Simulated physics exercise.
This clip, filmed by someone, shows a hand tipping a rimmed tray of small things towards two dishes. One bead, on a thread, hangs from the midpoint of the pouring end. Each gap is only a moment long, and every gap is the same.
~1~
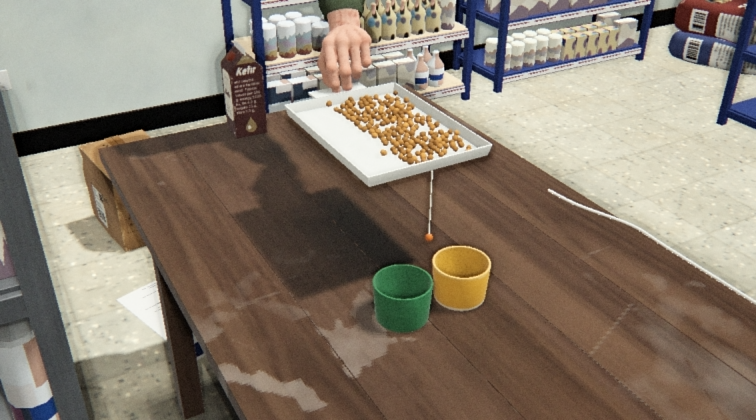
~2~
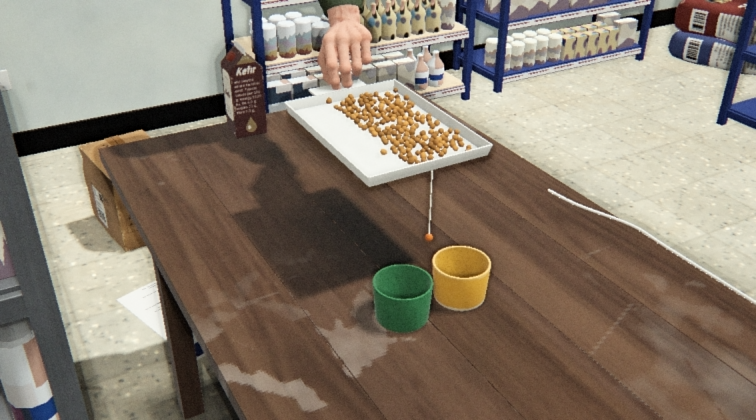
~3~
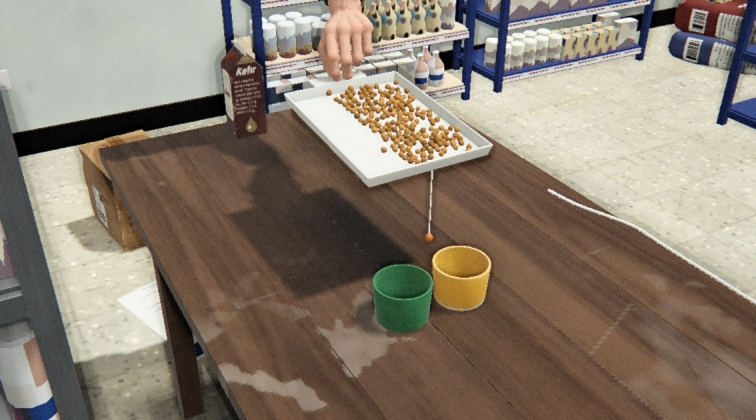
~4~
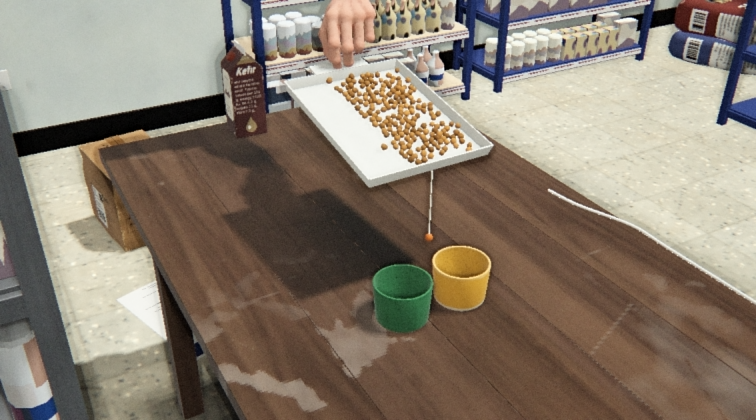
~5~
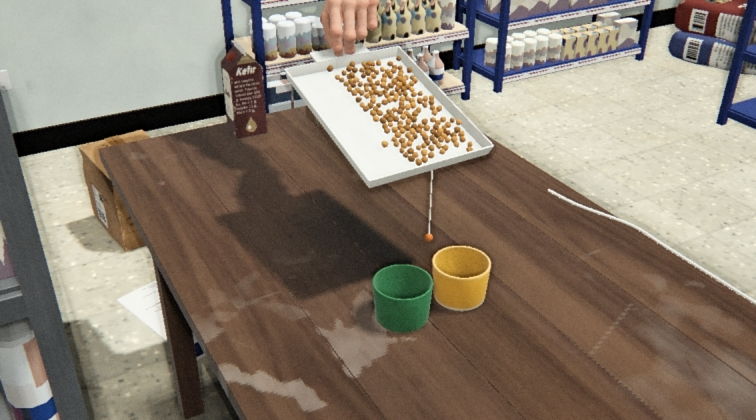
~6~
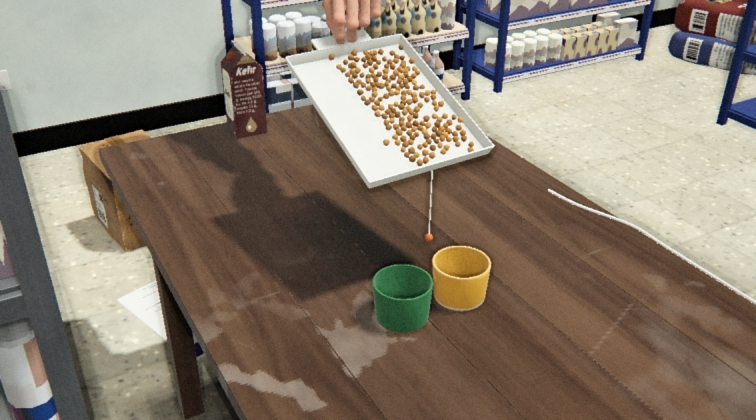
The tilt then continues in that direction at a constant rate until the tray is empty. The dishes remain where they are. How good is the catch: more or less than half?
By the end, the dishes are holding most of the load, I'd say.
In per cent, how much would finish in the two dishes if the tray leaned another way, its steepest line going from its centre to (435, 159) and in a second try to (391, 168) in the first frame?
Somewhere close to 30 % the first time, 40 % the second.
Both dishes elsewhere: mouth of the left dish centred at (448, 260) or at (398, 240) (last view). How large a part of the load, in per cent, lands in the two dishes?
You'd end up with around 40 per cent and then around 0 per cent.
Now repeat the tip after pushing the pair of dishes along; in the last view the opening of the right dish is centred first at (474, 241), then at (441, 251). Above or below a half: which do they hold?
Together the dishes get less than a half first, then less than a half.
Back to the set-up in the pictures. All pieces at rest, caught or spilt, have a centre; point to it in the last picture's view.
Roughly at (452, 298), give or take.
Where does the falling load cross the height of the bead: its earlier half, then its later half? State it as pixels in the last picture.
The first part passes (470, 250); everything after passes (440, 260).
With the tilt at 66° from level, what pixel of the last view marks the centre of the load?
Somewhere near pixel (434, 147).
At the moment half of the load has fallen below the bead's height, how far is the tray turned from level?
Roughly 115°.
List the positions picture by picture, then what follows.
In the first picture, corners of the pouring end (369, 175) and (488, 144), level; middle of the load (399, 127), roasted chickpeas; left dish (418, 312); right dish (477, 291); bead on its thread (429, 237).
In the second picture, corners of the pouring end (370, 175) and (488, 144), level; middle of the load (399, 125).
In the third picture, corners of the pouring end (370, 176) and (489, 144), tipped barely, level across its low end; middle of the load (400, 121).
In the fourth picture, corners of the pouring end (370, 177) and (489, 144), tipped a little, level across its low end; middle of the load (400, 114).
In the fifth picture, corners of the pouring end (371, 178) and (490, 144), tipped a little, level across its low end; middle of the load (401, 108).
In the sixth picture, corners of the pouring end (371, 179) and (490, 145), tipped clearly, level across its low end; middle of the load (403, 103); left dish (418, 312); right dish (477, 291).
Just after the last frame, tray tipped steeply; almost all on the tray; about a tenth in the air.
A moment on, tray tipped past a quarter turn; the larger part on the tray; about a tenth in the left dish; just a few in the right dish; about a tenth outside both; about a tenth in the air.
Further on, tray tipped past a quarter turn; roughly a third in the left dish; roughly a third in the right dish; roughly a third outside both.
When it is over, tray tipped past a quarter turn; roughly a third in the left dish; roughly a third in the right dish; roughly a third outside both.
